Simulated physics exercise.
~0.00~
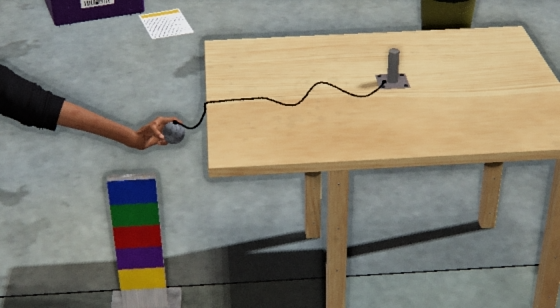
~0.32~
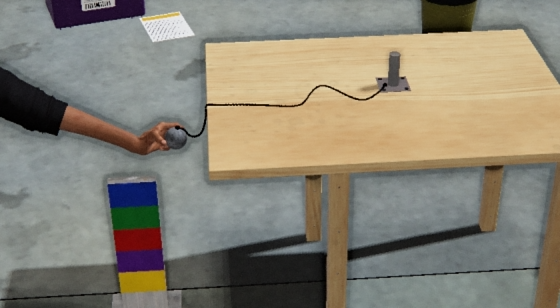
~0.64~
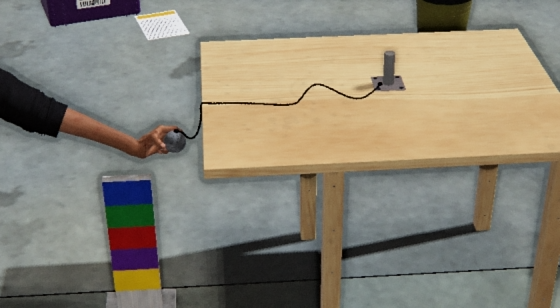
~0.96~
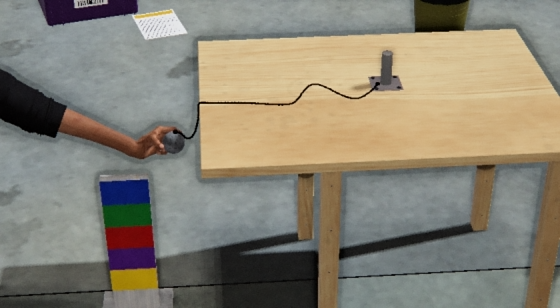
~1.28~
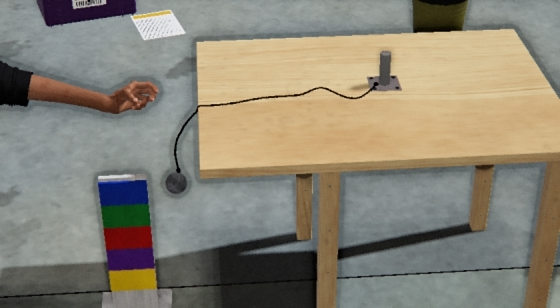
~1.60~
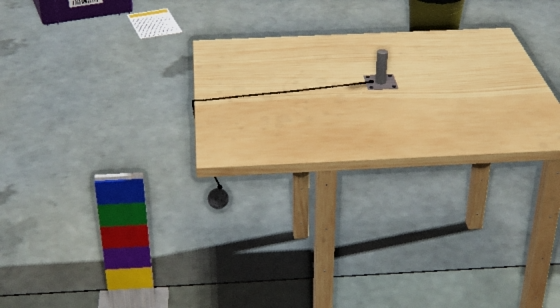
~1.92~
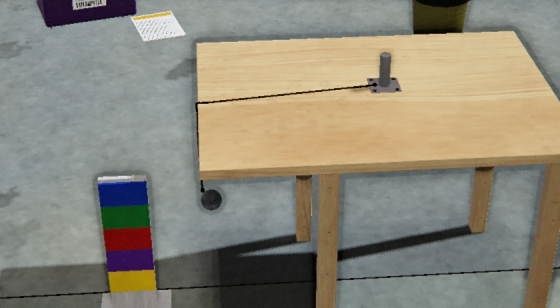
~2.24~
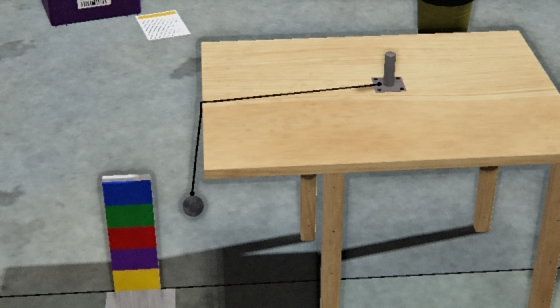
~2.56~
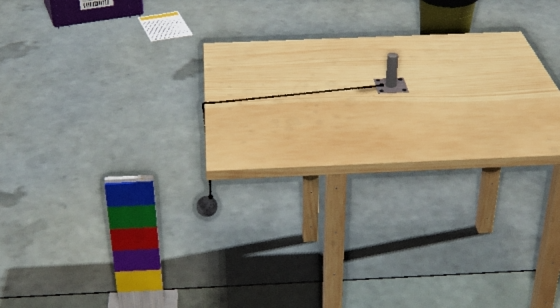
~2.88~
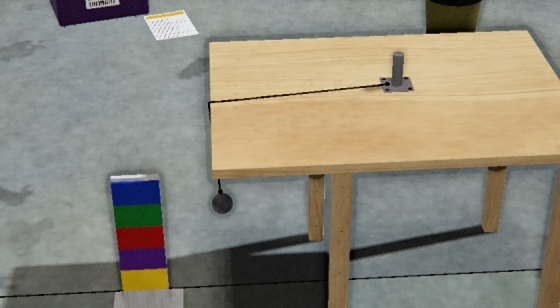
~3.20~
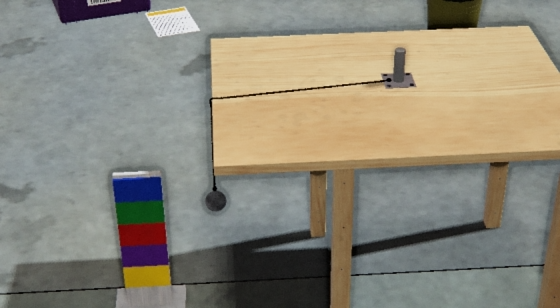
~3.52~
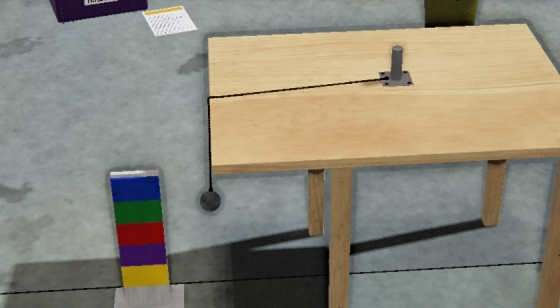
In the video, a hand holds a grey ball tied to a dark shoelace beside a wooden table and a board of five coloured bands, then lets go and withdraws. The ball drops, swings slightly below the table edge, and ends hanging level with the green band.
